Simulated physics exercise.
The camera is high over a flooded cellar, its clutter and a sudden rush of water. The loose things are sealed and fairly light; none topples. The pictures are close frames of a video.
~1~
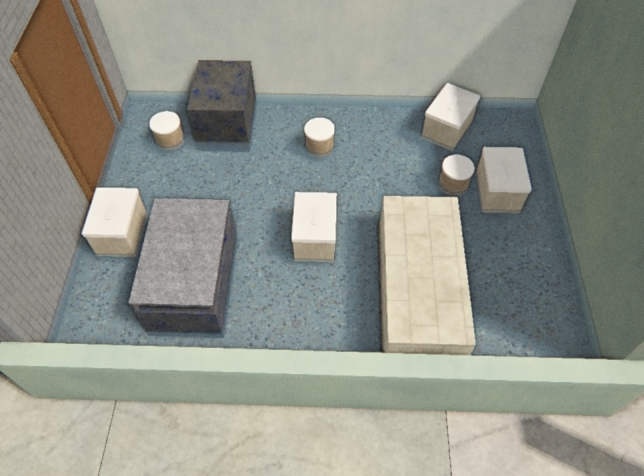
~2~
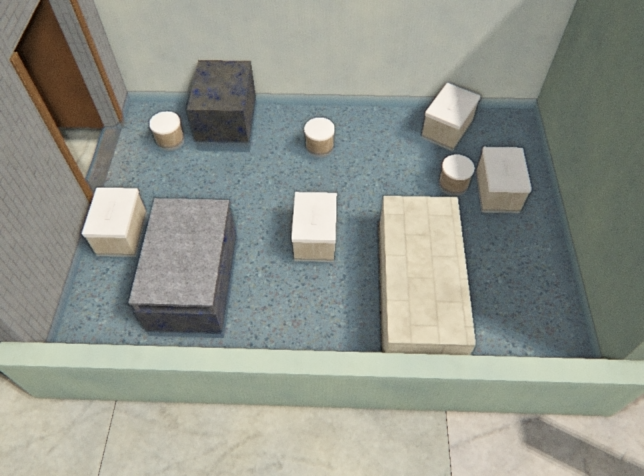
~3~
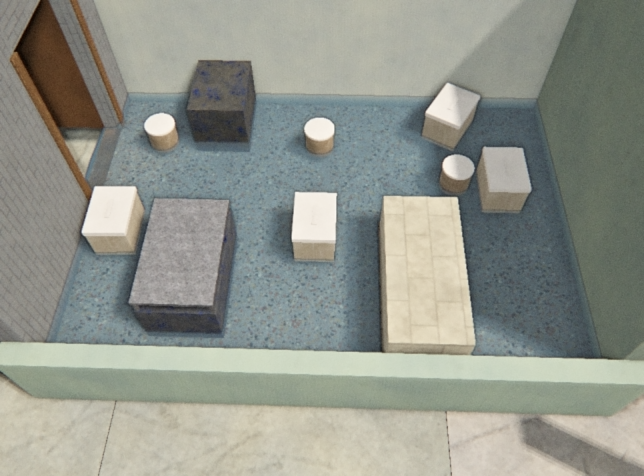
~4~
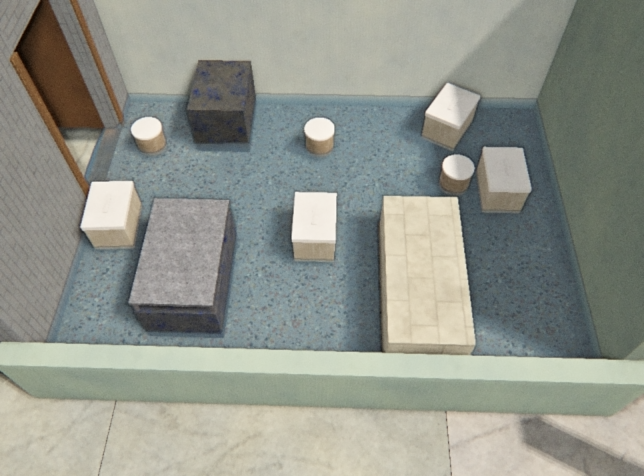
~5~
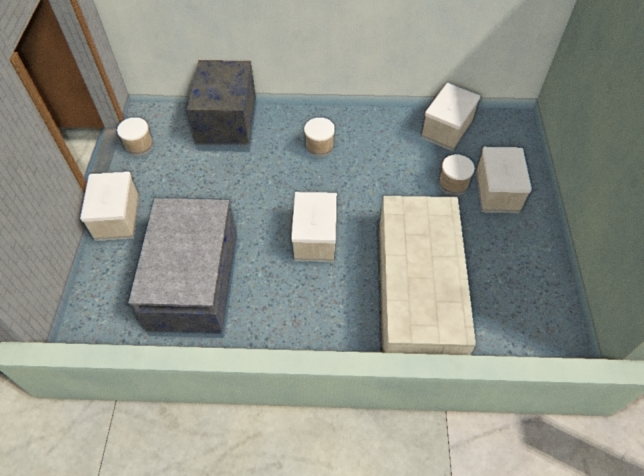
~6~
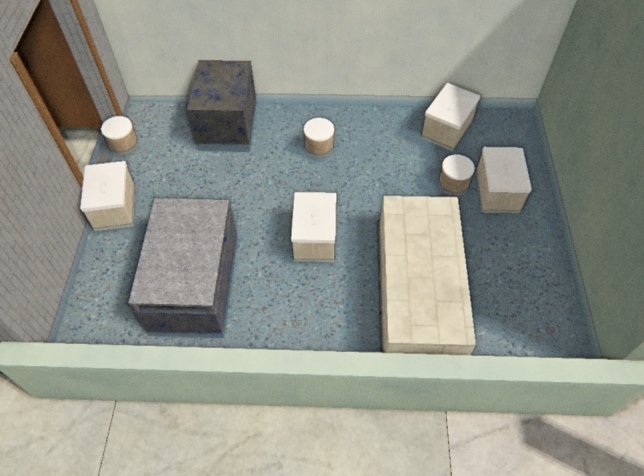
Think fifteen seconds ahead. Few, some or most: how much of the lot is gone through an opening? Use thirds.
That comes to between one and two thirds.
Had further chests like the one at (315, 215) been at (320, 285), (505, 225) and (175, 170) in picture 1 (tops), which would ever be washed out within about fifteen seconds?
In turn: Left behind, no, out.
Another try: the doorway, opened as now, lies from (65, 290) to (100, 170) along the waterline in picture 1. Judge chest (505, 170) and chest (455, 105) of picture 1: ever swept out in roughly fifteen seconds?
In turn: Inside, kept in.
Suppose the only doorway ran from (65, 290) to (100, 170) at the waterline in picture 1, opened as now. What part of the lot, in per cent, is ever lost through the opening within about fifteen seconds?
About 60 per cent.
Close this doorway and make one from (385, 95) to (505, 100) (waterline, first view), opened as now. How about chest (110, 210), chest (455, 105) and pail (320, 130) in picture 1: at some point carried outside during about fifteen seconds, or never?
In turn: No, washed out, carried outside.
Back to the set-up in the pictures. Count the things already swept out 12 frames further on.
The number is 2.
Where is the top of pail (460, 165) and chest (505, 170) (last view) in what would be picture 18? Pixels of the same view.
Close to (397, 165) and (470, 154).
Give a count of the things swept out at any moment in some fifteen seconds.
4 of them.
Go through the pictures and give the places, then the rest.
The first frame shows a pail at (165, 122), afloat; a chest at (110, 211), afloat; 0 of 7 have shifted.
The second frame shows a pail at (165, 122), afloat; a chest at (110, 211), afloat; 0 of 7 have shifted.
The third frame shows a pail at (159, 124), afloat, close to its start; a chest at (109, 209), afloat, close to its start; 1 of 7 have shifted.
The fourth frame shows a pail at (146, 128) floats, close to its start; a chest at (107, 204) floats, close to its start; 2 of 7 have shifted.
The fifth frame shows a pail at (132, 128) floats, a stride from its start; a chest at (106, 195), afloat, close to its start; 2 of 7 have shifted.
The sixth frame shows a pail at (116, 127) floats, a stride from its start; a chest at (103, 184) floats, a stride from its start; 2 of 7 have shifted.
A moment on, 1 of 7 are out; 5 afloat.
Next, 2 of 7 are out; 5 afloat.
Later, 4 of 7 are out; 3 afloat.
In the end, 4 of 7 are out; 3 afloat.
